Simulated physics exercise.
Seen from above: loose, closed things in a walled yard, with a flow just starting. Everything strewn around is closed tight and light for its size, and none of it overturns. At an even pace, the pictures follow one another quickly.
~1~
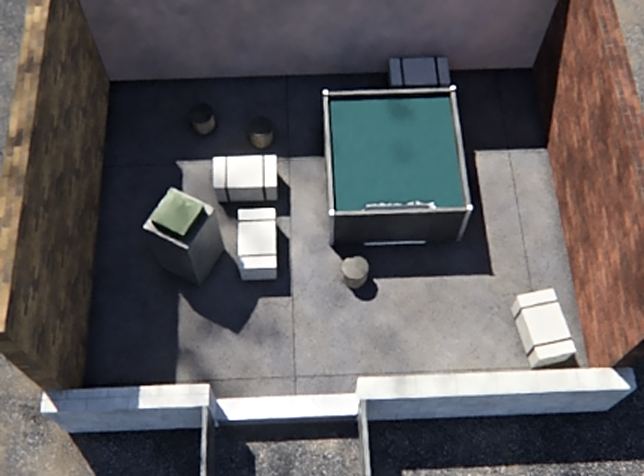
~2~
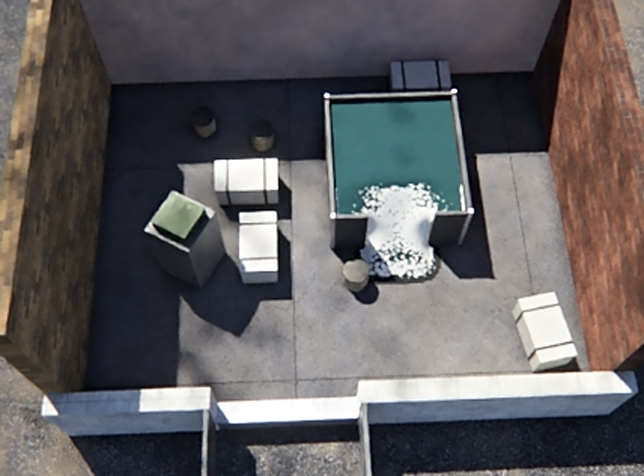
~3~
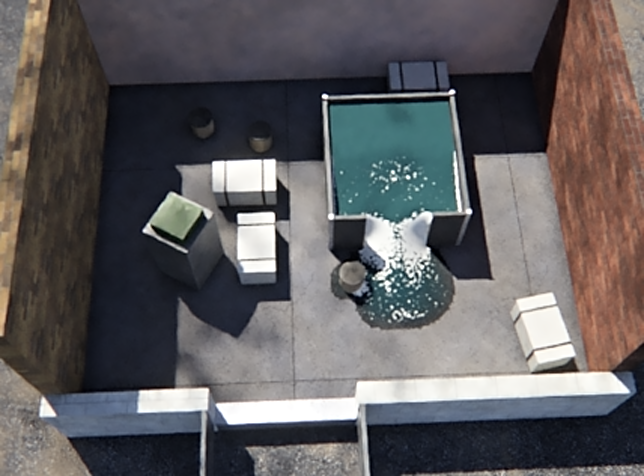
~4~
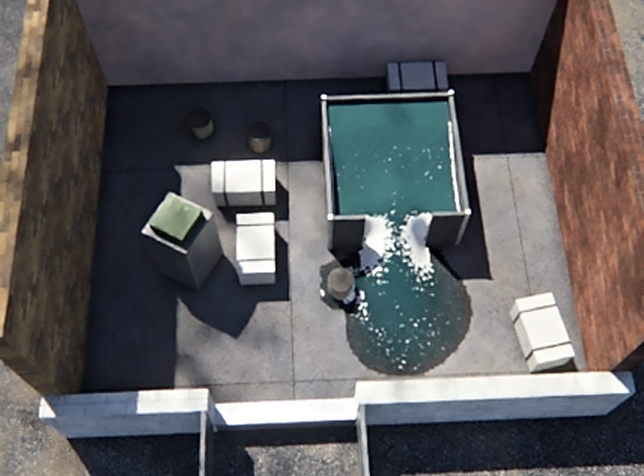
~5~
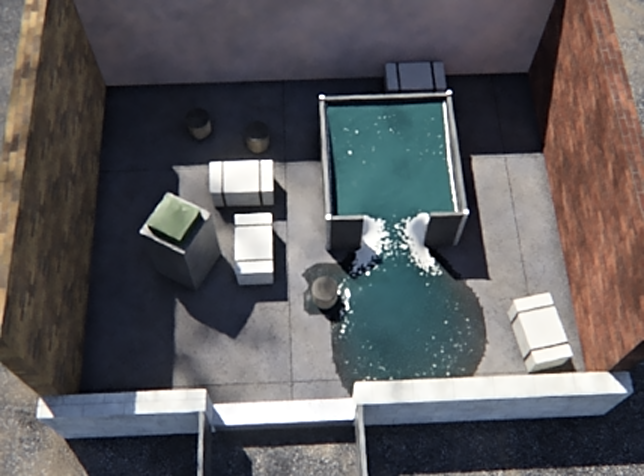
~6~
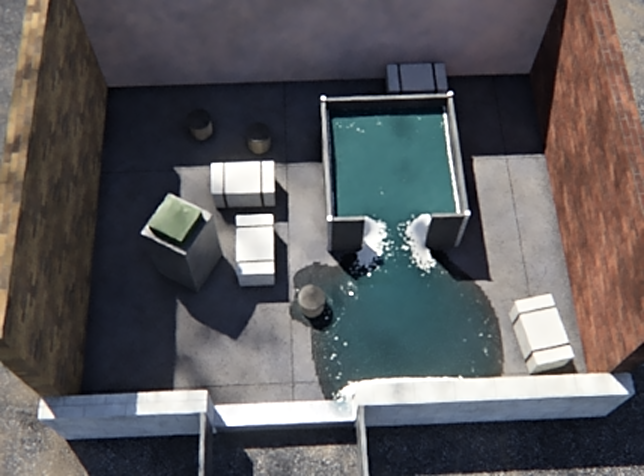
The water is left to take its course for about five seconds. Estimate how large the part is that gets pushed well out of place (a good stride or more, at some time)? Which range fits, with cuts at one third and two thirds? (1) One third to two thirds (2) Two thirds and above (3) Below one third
The answer is 3.
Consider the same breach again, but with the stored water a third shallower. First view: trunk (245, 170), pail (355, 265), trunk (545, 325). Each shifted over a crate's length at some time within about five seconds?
In turn: Not that far, shifted that much, swept aside.
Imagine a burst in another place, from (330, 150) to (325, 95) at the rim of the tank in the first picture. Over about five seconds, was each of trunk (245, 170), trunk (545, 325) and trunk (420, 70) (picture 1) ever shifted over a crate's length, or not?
Well, in order they come out as over the mark, below the mark and below the mark.
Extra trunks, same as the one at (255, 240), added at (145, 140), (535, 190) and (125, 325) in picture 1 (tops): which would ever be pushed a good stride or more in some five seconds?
In order: Hardly budges, shoved clear, then hardly budges.
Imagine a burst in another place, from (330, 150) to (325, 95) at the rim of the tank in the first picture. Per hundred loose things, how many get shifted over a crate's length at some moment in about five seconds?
About 50 per cent.
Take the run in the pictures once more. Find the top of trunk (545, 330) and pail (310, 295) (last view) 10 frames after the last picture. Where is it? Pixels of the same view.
(557, 283) and (230, 327).
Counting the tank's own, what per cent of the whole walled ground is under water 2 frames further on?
30 per cent.
A moment on, 1 of 8 are well off their spots; 0 afloat.
Next, 2 of 8 are well off their spots; 0 afloat.
Later, 2 of 8 are well off their spots; 0 afloat.
In the end, 2 of 8 are well off their spots, and 2 have been at some point; 1 afloat.
